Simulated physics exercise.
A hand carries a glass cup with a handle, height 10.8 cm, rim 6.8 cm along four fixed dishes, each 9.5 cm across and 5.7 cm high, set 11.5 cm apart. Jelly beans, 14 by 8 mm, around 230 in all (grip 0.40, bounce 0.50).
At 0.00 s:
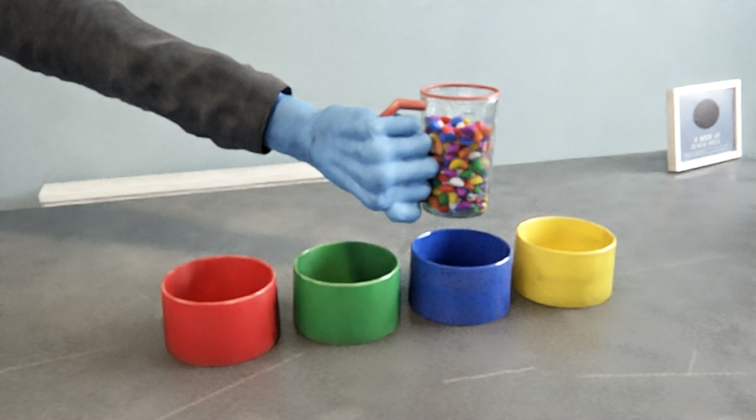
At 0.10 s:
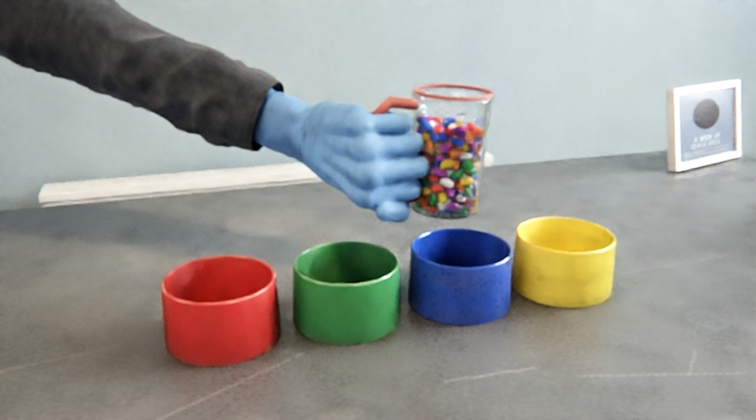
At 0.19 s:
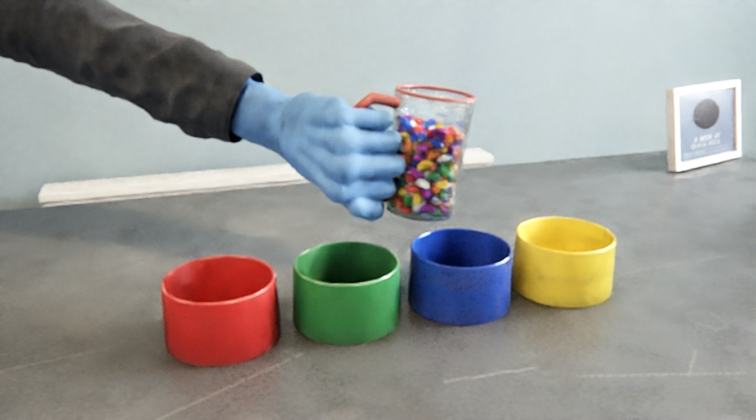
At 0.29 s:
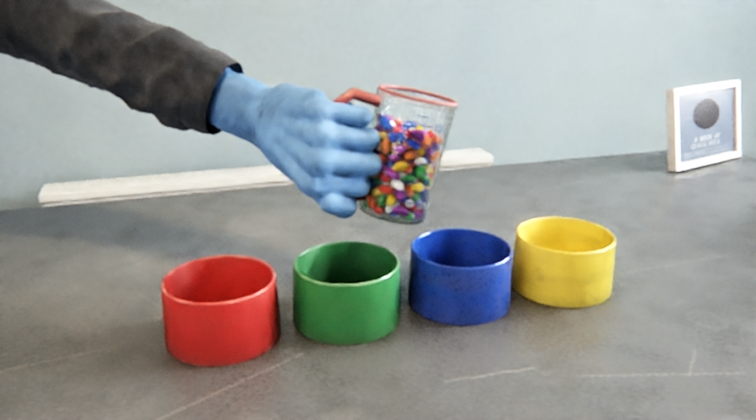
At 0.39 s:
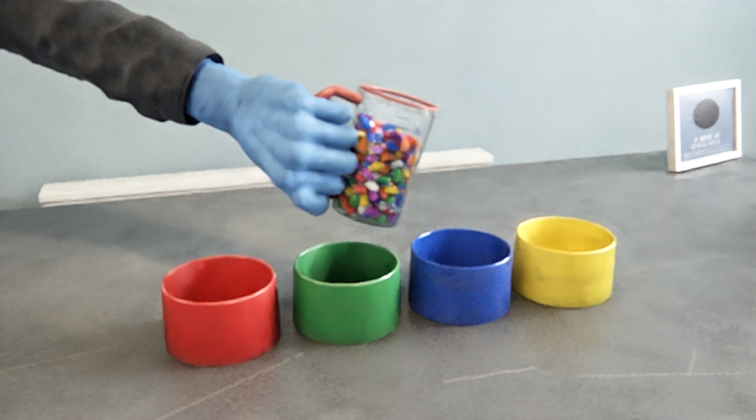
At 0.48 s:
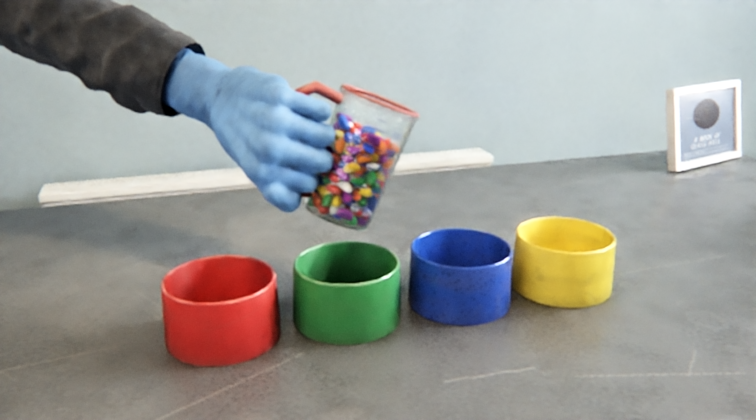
A blue-gloved hand held a clear cup of colorful jelly beans above red, green, blue and yellow dishes, then moved it left across the blue one toward the green while tilting it to the right.
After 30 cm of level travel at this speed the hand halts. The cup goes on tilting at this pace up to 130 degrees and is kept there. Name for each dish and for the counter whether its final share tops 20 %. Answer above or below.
Red: Above, blue: Below, green: Below, yellow: Below, counter: Below.
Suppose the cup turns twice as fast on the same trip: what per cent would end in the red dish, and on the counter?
In that case red 90; counter 0.
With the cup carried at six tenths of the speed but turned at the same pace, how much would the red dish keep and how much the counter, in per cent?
Red 100, counter 0.
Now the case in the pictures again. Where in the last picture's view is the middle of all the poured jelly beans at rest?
Around (216, 310).
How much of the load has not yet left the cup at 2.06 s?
About 90 per cent.
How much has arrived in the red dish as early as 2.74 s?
About 100 per cent by then.
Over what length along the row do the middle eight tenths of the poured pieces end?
Some 6 cm.
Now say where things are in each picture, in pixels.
In the first picture, cup at (457, 151), tilt 0 degrees, lip at (495, 90), moved 0.0 cm; middle of the pieces at (454, 161); yellow dish at (565, 235); blue dish at (461, 248); green dish at (346, 262); red dish at (219, 278).
In the second picture, cup at (449, 151), tilt 2 degrees, lip at (488, 91), moved 0.9 cm; middle of the pieces at (444, 162).
In the third picture, cup at (427, 153), tilt 7 degrees, lip at (471, 96), moved 3.0 cm; middle of the pieces at (422, 163).
In the fourth picture, cup at (404, 155), tilt 12 degrees, lip at (452, 101), moved 5.1 cm; middle of the pieces at (399, 165).
In the fifth picture, cup at (382, 157), tilt 17 degrees, lip at (434, 107), moved 7.3 cm; middle of the pieces at (375, 166).
In the sixth picture, cup at (358, 159), tilt 22 degrees, lip at (414, 113), moved 9.4 cm; middle of the pieces at (351, 168); yellow dish at (565, 235); blue dish at (461, 248); green dish at (346, 262); red dish at (219, 278). Its pace works out near 55 degrees a second; the hand travels 22 cm a second.
After 1.43 s, tilt 72 degrees; cup holds 100 %.
After 2.06 s, tilt 105 degrees; cup holds 90 %, red 10 %.
Then, at 2.74 s, tilt 130 degrees; cup holds 0 %, red 100 %.
At rest (3.0 s), red 100 %, blue 0 %, green 0 %, yellow 0 %, counter 0 %.
